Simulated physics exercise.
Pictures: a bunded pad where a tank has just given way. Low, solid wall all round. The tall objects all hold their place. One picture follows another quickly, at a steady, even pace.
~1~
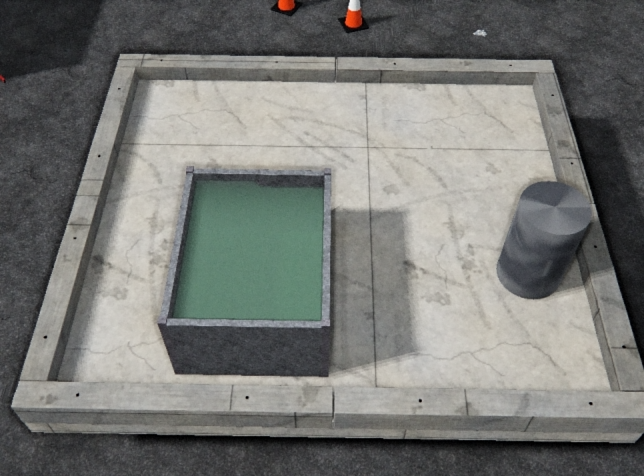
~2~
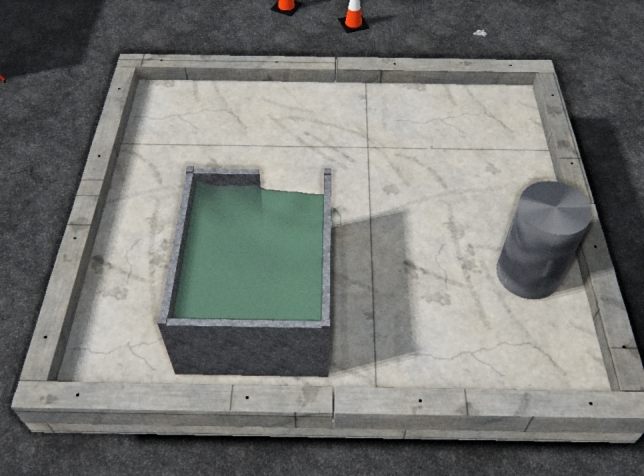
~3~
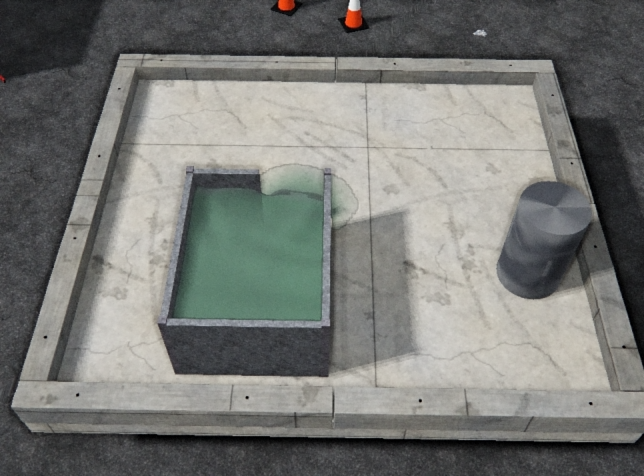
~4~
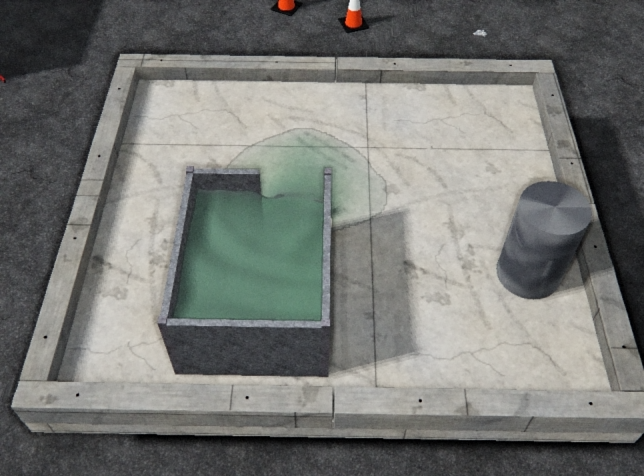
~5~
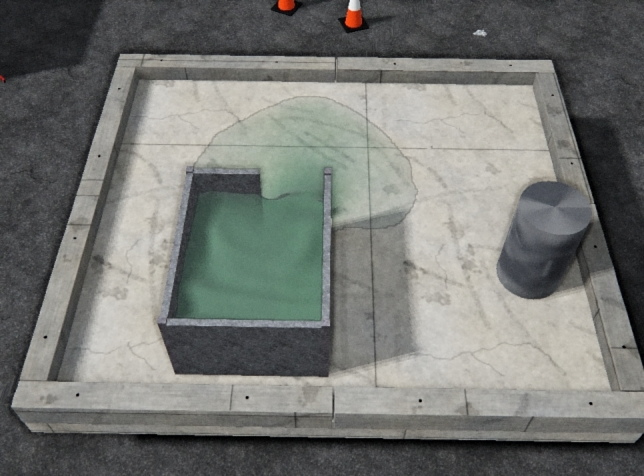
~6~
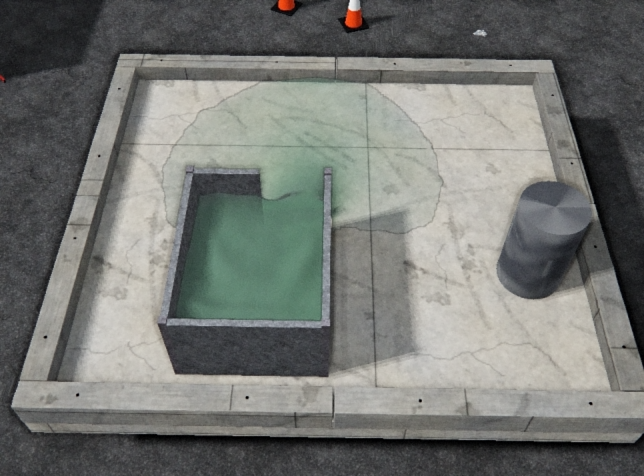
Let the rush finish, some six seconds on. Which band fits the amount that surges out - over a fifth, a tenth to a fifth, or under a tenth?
Seems the part that spills out comes in below a tenth.
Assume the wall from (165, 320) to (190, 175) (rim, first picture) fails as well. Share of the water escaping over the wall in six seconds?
36 per cent.
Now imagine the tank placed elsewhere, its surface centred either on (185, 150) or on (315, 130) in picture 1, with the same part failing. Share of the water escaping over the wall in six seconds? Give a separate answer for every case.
Roughly 14 per cent, then roughly 18 per cent.
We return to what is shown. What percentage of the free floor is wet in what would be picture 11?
I'd estimate some 45 per cent.
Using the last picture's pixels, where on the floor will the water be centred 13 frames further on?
The spot I would choose is (306, 189).
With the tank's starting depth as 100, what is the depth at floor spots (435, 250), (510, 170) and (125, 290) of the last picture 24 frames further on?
Approx. values, in order: 6 %, 10 %, 4 %.
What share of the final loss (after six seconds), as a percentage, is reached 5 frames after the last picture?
I'd put it near 5 in a hundred.
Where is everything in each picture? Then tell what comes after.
The first frame shows still water in the open tank at (253, 247).
In the second frame, the front is at (335, 223), out from the gap on the open tank's far side.
In the third frame, water pours out on the open tank's far side and has run to (285, 170).
In the fourth frame, the front is at (314, 136), out from the gap on the open tank's far side.
In the fifth frame, water pours out on the open tank's far side and has run to (326, 103).
In the sixth frame, water pours out on the open tank's far side and has run to (356, 84).
A moment on, water covers 35 % of the floor; the low wall has let 0 % over.
Next, water covers 40 % of the floor; the low wall has let 0 % over.
Then, water covers 40 % of the floor; the low wall has let 4 % over.
Later, water covers 70 % of the floor; the low wall has let 6 % over.
In the end, water covers 85 % of the floor; the low wall has let 6 % over.
